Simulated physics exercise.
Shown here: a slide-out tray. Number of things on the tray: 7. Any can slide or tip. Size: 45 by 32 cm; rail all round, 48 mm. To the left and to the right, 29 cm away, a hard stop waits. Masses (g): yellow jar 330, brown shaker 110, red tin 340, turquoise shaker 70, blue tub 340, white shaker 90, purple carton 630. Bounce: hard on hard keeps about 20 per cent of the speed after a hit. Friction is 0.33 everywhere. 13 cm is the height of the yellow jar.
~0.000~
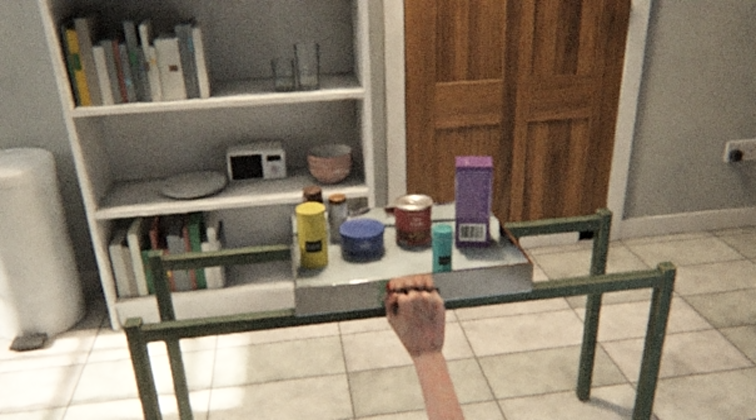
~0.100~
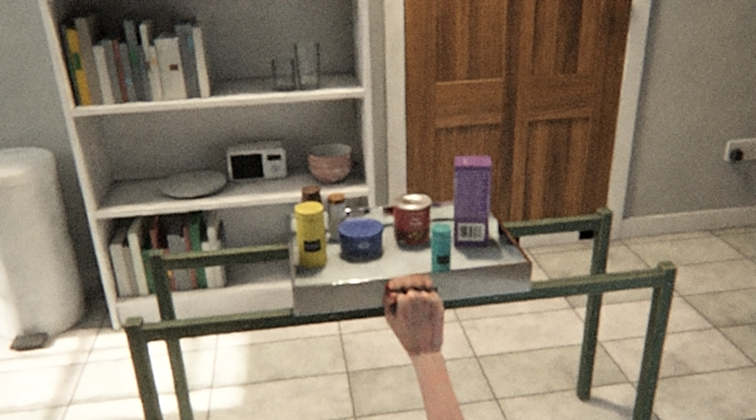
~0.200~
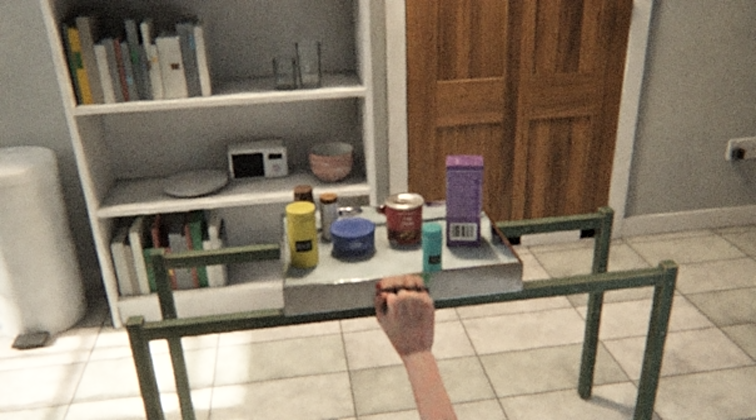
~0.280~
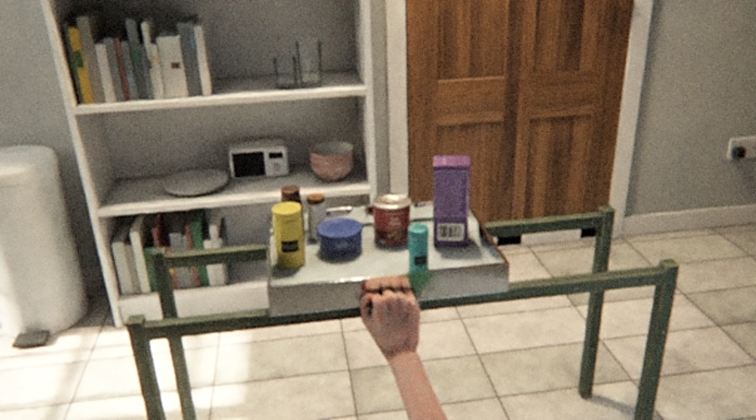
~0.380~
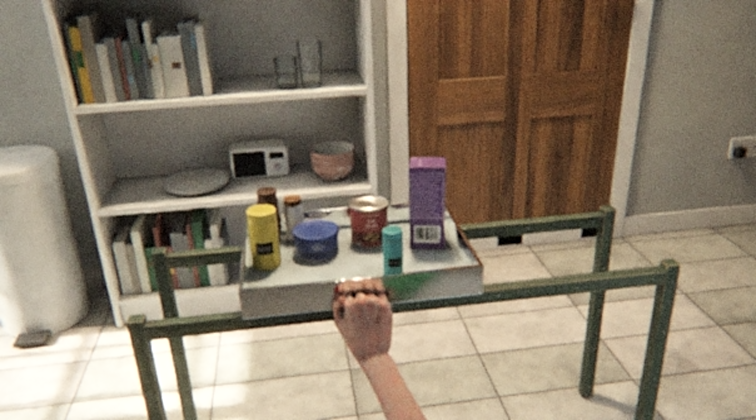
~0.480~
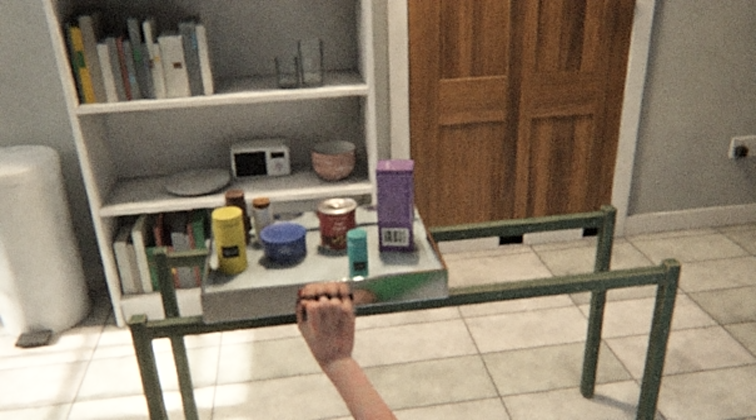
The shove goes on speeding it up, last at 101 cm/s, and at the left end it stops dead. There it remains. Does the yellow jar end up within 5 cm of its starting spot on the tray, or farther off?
It is still where it started.
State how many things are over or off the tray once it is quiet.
Total count: 1.
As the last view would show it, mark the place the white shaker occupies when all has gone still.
Close to pixel (196, 227) in the final view.
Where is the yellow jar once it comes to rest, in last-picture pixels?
Around (170, 248).
Around 0.68 s, tray moved 29 cm left; turquoise shaker shifted 7 cm; red tin shifted 7 cm; purple carton shifted 7 cm.
Around 0.78 s, tray moved 29 cm left; turquoise shaker at 39° to upright; purple carton at 4° to upright; red tin shifted 9 cm.
Finally (1.9 s), on their side or leaning hard on the tray, turquoise shaker; not toppled but over 5 cm from the start, red tin, blue tub and purple carton; the other 3 still in place (within 5 cm). Final places as that camera would see them, yellow jar near (170, 248).
